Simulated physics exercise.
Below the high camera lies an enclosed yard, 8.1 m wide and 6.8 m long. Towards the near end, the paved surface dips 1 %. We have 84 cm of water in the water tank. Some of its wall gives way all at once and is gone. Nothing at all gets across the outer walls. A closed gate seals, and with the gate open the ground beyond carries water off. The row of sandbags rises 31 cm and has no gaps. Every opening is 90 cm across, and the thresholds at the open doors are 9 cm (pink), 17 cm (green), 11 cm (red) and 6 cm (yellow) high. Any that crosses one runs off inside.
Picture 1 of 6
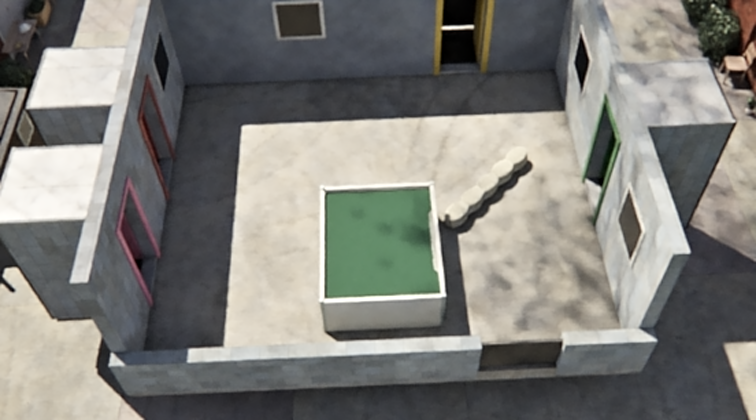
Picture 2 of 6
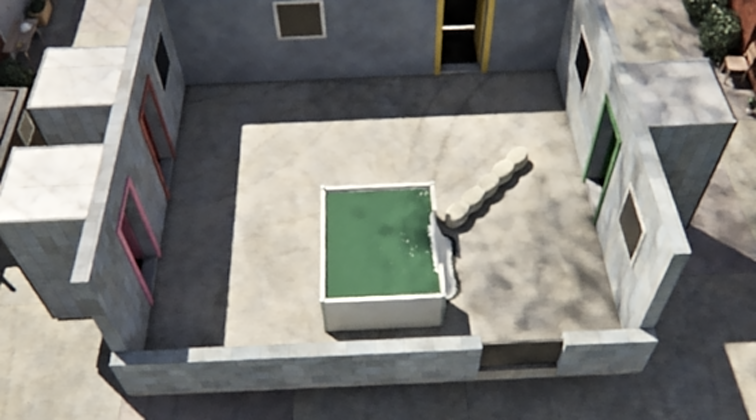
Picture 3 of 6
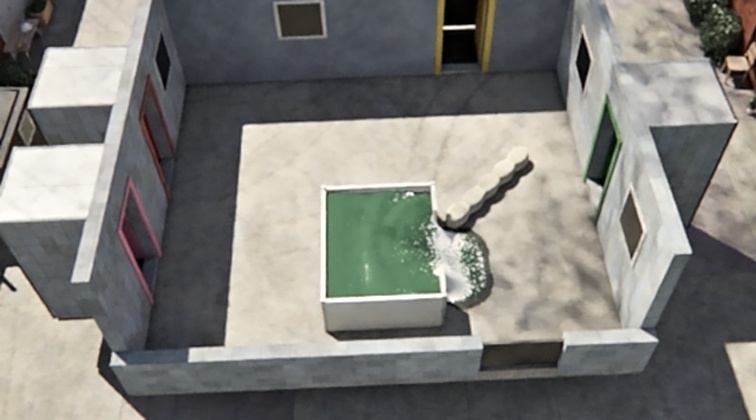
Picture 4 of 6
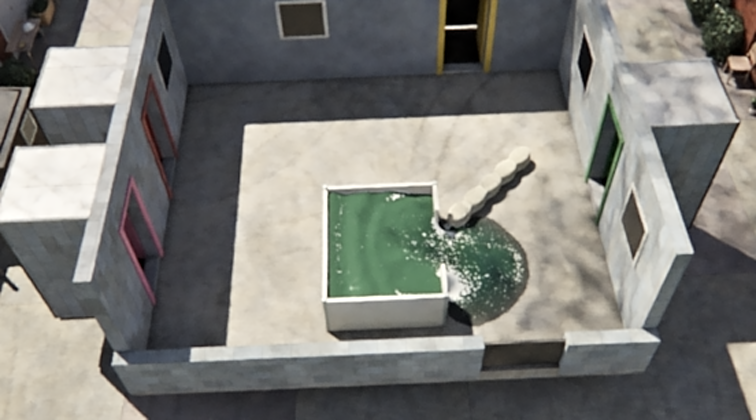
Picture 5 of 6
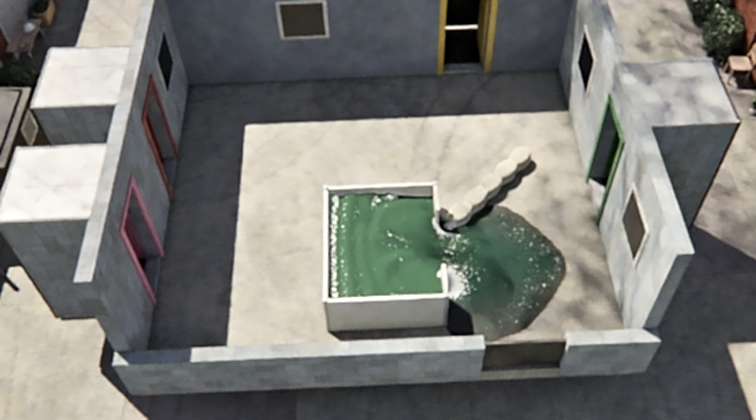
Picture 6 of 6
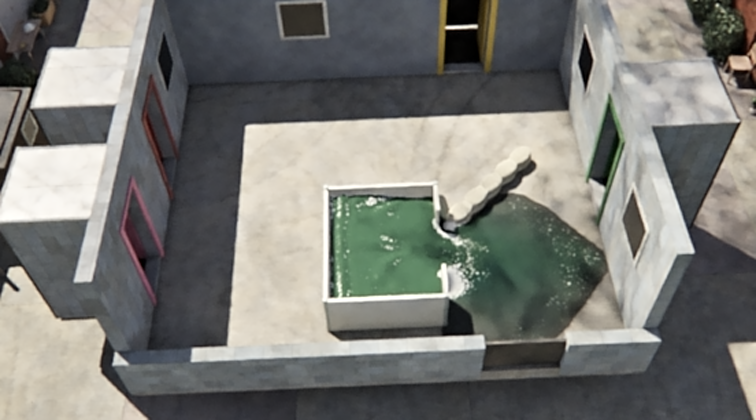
To begin with, a square tank of green water stands still in a walled yard beside a slanting row of sandbags. Its right side gives way and water gushes out in white froth, then spreads across the pale floor in a widening green pool toward the right wall, while the tank's surface ripples and lowers.
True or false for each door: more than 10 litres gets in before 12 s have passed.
Pink door false, green door true, red door false, yellow door true.
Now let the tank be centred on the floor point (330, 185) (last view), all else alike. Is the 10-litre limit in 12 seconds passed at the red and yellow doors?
So the red door keeps within it and the yellow door tops the limit.
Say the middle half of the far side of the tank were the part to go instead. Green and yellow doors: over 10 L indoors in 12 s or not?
With respect to that limit, green ends up inside it, yellow ends up outside it.
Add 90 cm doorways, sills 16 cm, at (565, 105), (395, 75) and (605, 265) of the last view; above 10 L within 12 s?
Per doorway, in order: Insufficient / insufficient / sufficient.
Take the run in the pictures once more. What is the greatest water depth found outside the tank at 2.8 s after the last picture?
Roughly 27 cm.
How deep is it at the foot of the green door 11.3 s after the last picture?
7.5 cm.
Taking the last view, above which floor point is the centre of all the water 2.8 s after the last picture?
Roughly (483, 251) in the last picture.
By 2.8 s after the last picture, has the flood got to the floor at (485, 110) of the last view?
By then the spot is drenched.
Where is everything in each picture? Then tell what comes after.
The water tank at (380, 242) is whole and still, 84 cm deep, in the first frame.
Water pours out at (435, 256) and has run 0.7 m, to (451, 297); typically 13 cm deep outside, 84 cm at the water tank's back, in the second frame.
The front is at (488, 286), 1.0 m from the gap at (435, 258); 1.2 m2 of floor is under water; 84 cm left at the back of the water tank, in the third frame.
The front is at (525, 273), 1.6 m from the gap at (437, 258); 2.5 m2 of floor is under water; 80 cm left at the back of the water tank, in the fourth frame.
Water pours out at (438, 258) and has run 2.2 m, to (562, 266); typically 8 cm deep outside, 72 cm at the water tank's back, in the fifth frame.
Water pours out at (438, 258) and has run 3.0 m, to (605, 264); typically 6 cm deep outside, 73 cm at the water tank's back, in the sixth frame.
Then, 0.7 s after the last picture water covers 20 % of the floor and is deepest (54 cm) near (624, 351); pink door not reached, green door 30 cm at the sill, 4 L in, red door not reached, yellow door not reached.
Then, 1.5 s after the last picture water covers 25 % of the floor and is deepest (48 cm) near (608, 287); pink door not reached, green door 31 cm at the sill, 53 L in, red door not reached, yellow door not reached.
Then, 2.8 s after the last picture water covers 35 % of the floor and is deepest (27 cm) near (539, 308); pink door not reached, green door 21 cm at the sill, 95 L in, red door not reached, yellow door 9 cm at the sill, 0 L in.
Then, 6.3 s after the last picture water covers 75 % of the floor and is deepest (20 cm) near (613, 352); pink door 7 cm at the sill, 0 L in, green door 16 cm at the sill, 109 L in, red door not reached, yellow door 9 cm at the sill, 34 L in.
Then, 11.3 s after the last picture water covers 95 % of the floor and is deepest (14 cm) near (580, 353); pink door 10 cm at the sill, 0 L in, green door 7 cm at the sill, 109 L in, red door 8 cm at the sill, 0 L in, yellow door 4 cm at the sill, 43 L in.
